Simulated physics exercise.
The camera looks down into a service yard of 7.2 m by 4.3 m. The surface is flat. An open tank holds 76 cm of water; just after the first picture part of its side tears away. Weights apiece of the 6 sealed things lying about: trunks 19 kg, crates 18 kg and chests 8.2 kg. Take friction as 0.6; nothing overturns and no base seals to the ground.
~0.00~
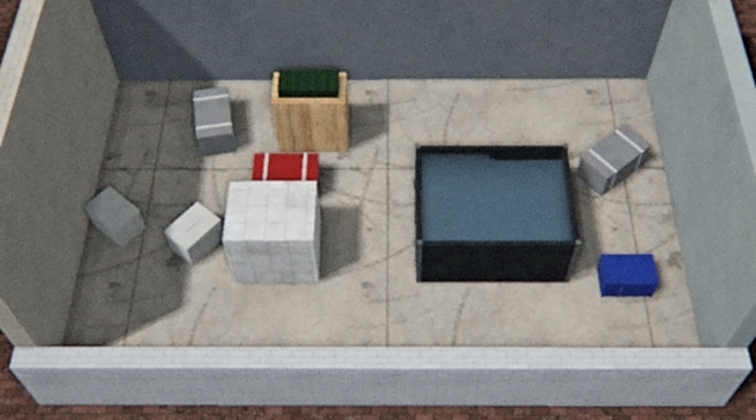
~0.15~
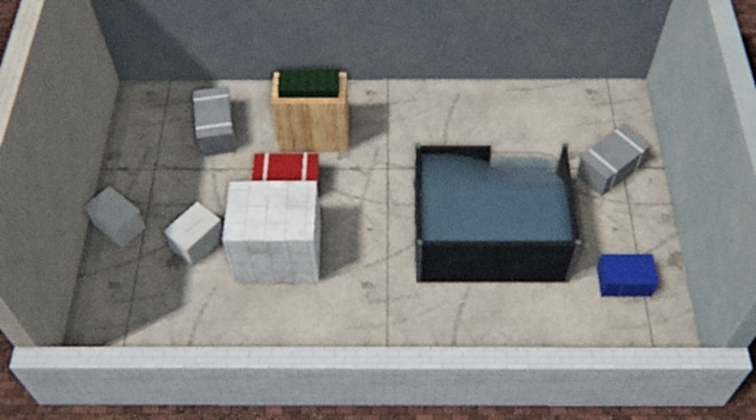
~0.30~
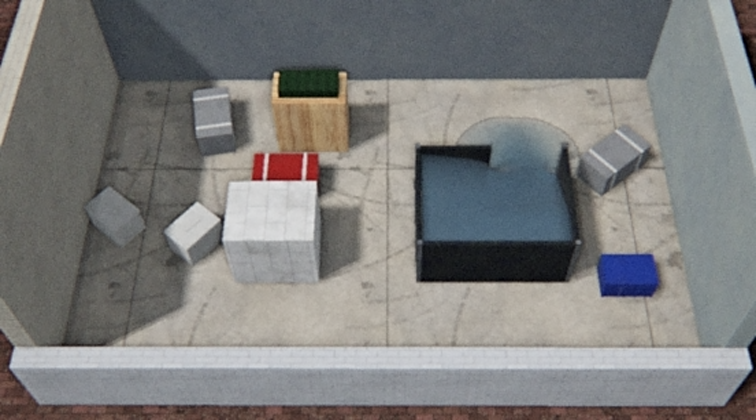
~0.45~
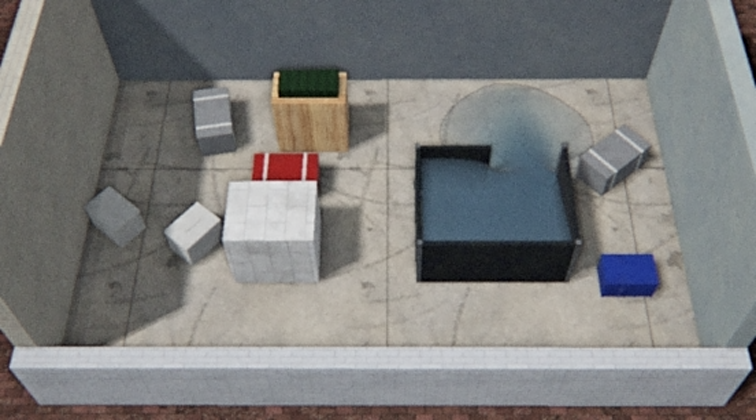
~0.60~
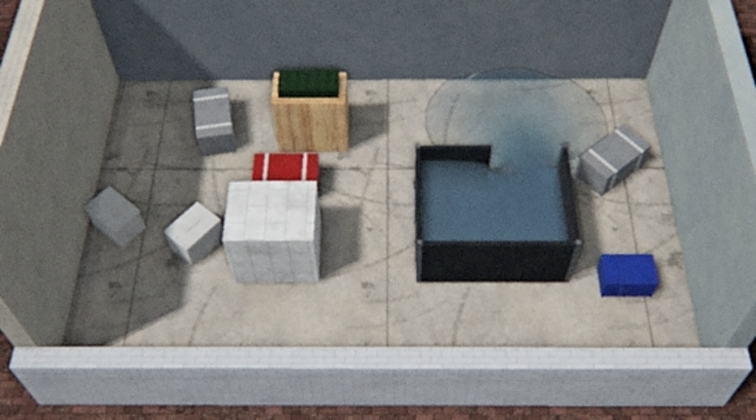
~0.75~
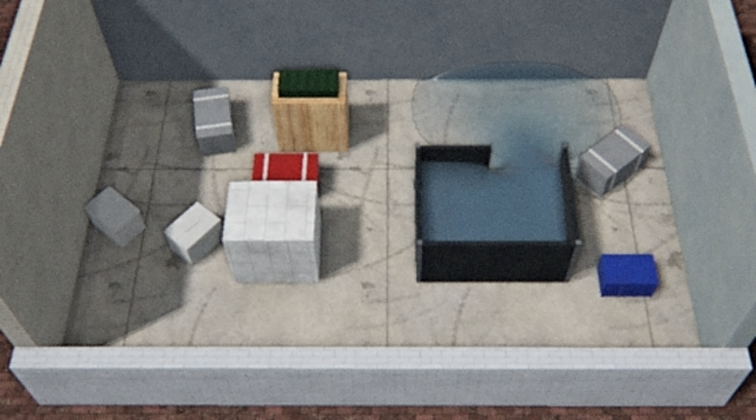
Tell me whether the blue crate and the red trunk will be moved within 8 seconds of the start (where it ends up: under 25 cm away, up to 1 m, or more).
Blue crate ends far away; red trunk holds its place.
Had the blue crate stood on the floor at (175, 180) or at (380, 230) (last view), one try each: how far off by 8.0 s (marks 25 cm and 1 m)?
In turn: It holds its place; it barely shifts.
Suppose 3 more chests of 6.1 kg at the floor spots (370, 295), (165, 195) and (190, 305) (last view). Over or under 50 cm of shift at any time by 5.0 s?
In turn: Less, short of it, under.
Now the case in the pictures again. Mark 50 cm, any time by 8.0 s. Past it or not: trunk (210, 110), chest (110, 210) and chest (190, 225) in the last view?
In turn: More, past it, less.
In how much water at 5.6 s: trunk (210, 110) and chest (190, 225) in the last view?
About 4 and 2 cm.
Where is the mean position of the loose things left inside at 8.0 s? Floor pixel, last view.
Near (276, 272).
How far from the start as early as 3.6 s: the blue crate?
Roughly 20 cm by then.
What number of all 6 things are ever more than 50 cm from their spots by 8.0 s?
I count 4.
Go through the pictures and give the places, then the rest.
The blue crate at (630, 269), on the bottom; the red trunk at (285, 168), on the bottom; 2.2 m2 under water; 0 of 6 have shifted, in the first picture.
The blue crate at (630, 269) rests on the ground; the red trunk at (285, 168), on the bottom; 2.8 m2 under water; 0 of 6 have shifted, in the second picture.
The blue crate at (630, 269) rests on the ground; the red trunk at (285, 168) rests on the ground; 3.6 m2 under water; 0 of 6 have shifted, in the third picture.
The blue crate at (630, 269), on the bottom; the red trunk at (285, 168), on the bottom; water covers 4.8 m2; 0 of 6 have shifted, in the fourth picture.
The blue crate at (630, 269), on the bottom; the red trunk at (285, 168) rests on the ground; water covers 5.7 m2; 0 of 6 have shifted, in the fifth picture.
The blue crate at (630, 269) rests on the ground; the red trunk at (285, 168), on the bottom; 6.2 m2 under water; 0 of 6 have shifted, in the sixth picture.
After 1.6 s the blue crate is near (630, 269), 0.0 m from its start, aground; the red trunk is near (285, 168), 0.0 m from its start, aground; 0 afloat.
After 3.6 s the blue crate is near (629, 283), 0.2 m from its start, aground; the red trunk is near (285, 168), 0.0 m from its start, aground; 1 afloat.
After 5.6 s the blue crate is near (552, 343), 1.4 m from its start, afloat; the red trunk is near (285, 168), 0.0 m from its start, aground; 2 afloat.
After 8.0 s the blue crate is near (419, 329), 2.6 m from its start, aground; the red trunk is near (285, 168), 0.0 m from its start, aground; 3 afloat.
